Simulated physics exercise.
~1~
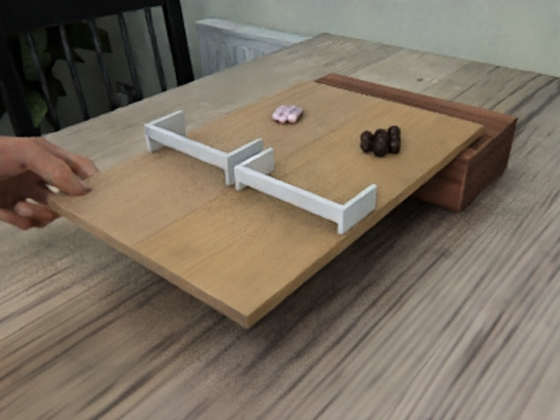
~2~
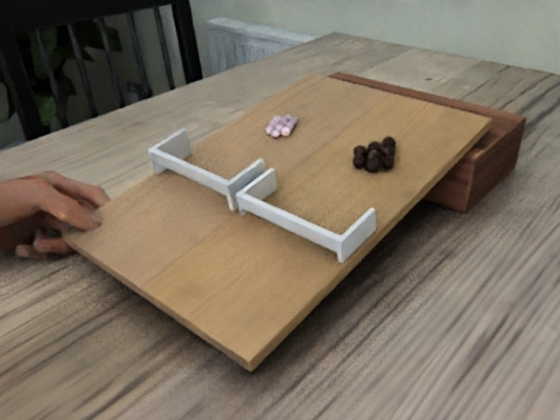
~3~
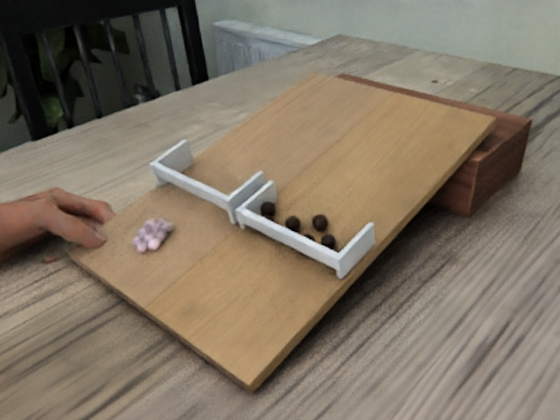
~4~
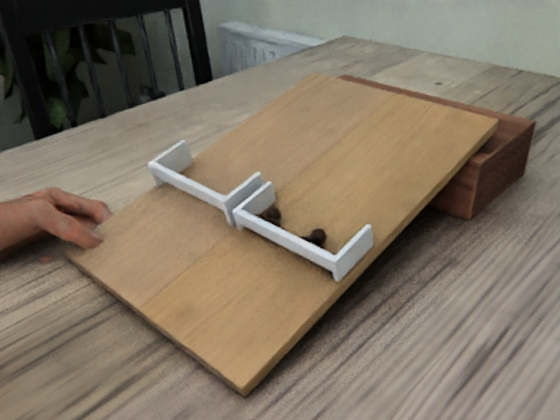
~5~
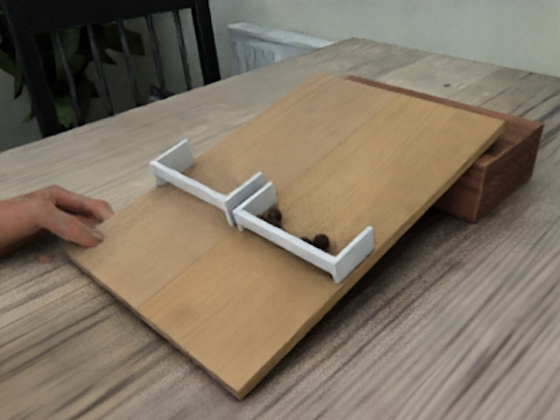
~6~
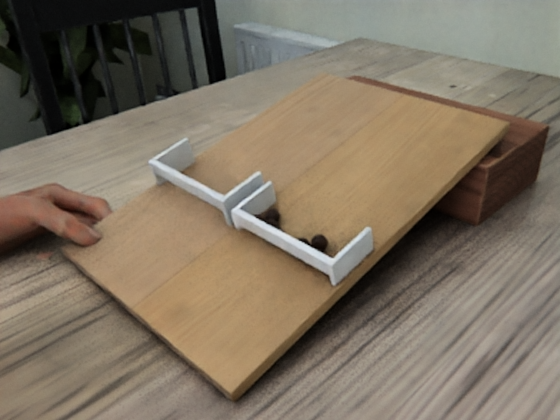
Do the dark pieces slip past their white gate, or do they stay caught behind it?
The dark pieces stay caught behind their gate, as they cannot fit through. The pale pink pieces get through the opening at theirs.
